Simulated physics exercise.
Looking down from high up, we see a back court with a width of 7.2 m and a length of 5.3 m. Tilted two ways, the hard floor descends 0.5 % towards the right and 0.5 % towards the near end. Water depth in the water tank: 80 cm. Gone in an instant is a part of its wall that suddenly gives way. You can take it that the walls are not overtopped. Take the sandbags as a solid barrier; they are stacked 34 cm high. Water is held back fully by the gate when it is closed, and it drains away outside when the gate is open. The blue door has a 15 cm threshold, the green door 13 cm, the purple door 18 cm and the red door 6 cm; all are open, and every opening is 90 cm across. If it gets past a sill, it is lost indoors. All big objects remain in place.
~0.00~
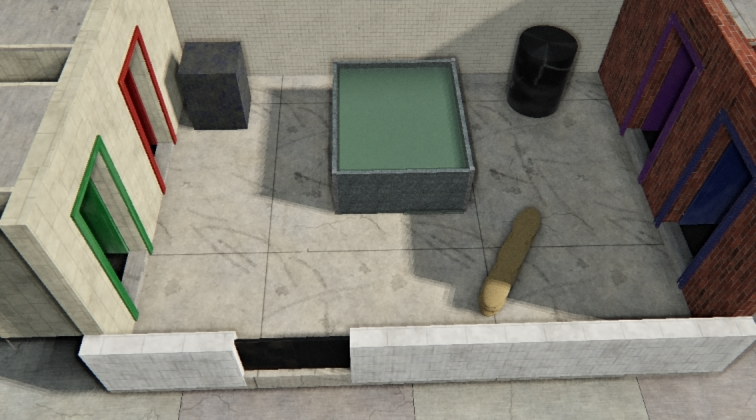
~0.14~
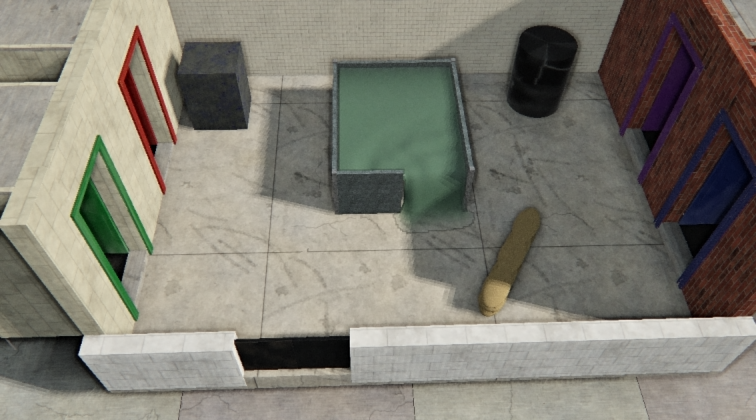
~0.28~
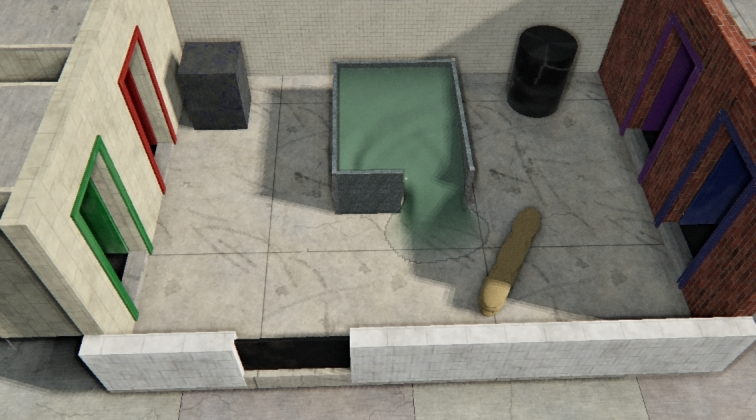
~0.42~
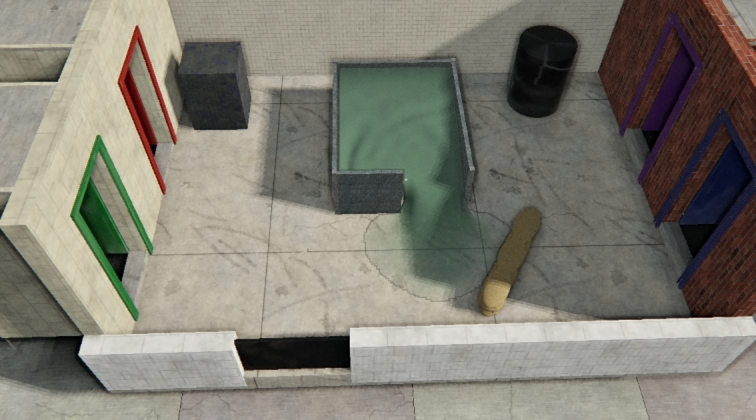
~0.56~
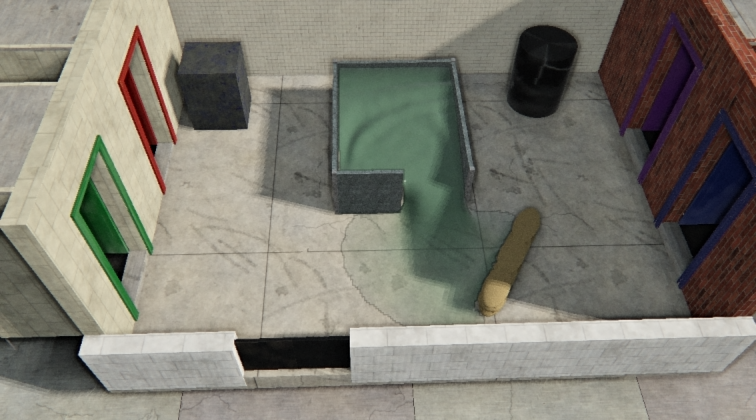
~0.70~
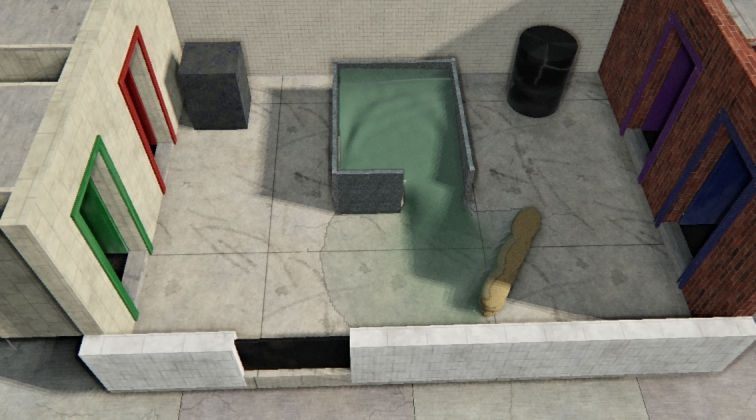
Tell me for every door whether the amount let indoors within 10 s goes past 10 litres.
At the end, the blue door stops short of the limit; the green door overruns the limit; the purple door stops short of the limit; the red door overruns the limit.
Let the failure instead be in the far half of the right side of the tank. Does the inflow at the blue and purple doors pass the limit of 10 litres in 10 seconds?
Result against the limit at blue: Limit broken; result at purple: Limit broken.
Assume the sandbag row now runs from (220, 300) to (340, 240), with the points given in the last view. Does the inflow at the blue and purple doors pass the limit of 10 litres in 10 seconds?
So the blue door comes out too high while the purple door comes out low enough.
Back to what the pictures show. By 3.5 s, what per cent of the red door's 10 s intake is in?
0 per cent, roughly.
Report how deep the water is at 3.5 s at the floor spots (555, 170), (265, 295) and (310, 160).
1, 7 and 0 cm.
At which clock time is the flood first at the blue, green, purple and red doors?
So, blue at 2.4 s, then green at 2.4 s, purple at 3.4 s, and red at 3.0 s.
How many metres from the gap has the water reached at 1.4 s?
That comes to near 3.4 m out.
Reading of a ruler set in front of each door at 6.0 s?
Depths in centimetres - blue: 10, green: 17, purple: 5, red: 7.
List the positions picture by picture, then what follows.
The first picture shows the water tank at (398, 116) is whole and still, 80 cm deep.
In the second picture, the front is at (470, 214), 0.6 m from the gap at (433, 195); 0.3 m2 of floor is under water; 80 cm left at the back of the water tank.
In the third picture, water pours out at (433, 198) and has run 0.9 m, to (417, 256); typically 12 cm deep outside, 80 cm at the water tank's back.
In the fourth picture, water pours out at (433, 199) and has run 1.4 m, to (429, 294); typically 8 cm deep outside, 80 cm at the water tank's back.
In the fifth picture, water pours out at (433, 199) and has run 2.1 m, to a hidden place; typically 8 cm deep outside, 79 cm at the water tank's back.
In the sixth picture, water pours out at (433, 198) and has run 2.3 m, to a hidden place; typically 6 cm deep outside, 71 cm at the water tank's back.
After 1.4 s water covers 20 % of the floor and is deepest (52 cm) near (420, 340); blue door not reached, green door not reached, purple door not reached, red door not reached.
After 2.2 s water covers 40 % of the floor and is deepest (48 cm) near (435, 353); blue door not reached, green door not reached, purple door not reached, red door not reached.
After 3.5 s water covers 70 % of the floor and is deepest (32 cm) near (434, 340); blue door 15 cm at the sill, 0 L in, green door 26 cm at the sill, 51 L in, purple door 3 cm at the sill, 0 L in, red door 7 cm at the sill, 0 L in.
After 6.0 s water covers 95 % of the floor and is deepest (20 cm) near (421, 353); blue door 10 cm at the sill, 2 L in, green door 17 cm at the sill, 121 L in, purple door 5 cm at the sill, 0 L in, red door 7 cm at the sill, 5 L in.
After 10.0 s water covers 95 % of the floor and is deepest (15 cm) near (441, 97); blue door 6 cm at the sill, 2 L in, green door 10 cm at the sill, 130 L in, purple door 9 cm at the sill, 0 L in, red door 10 cm at the sill, 37 L in.
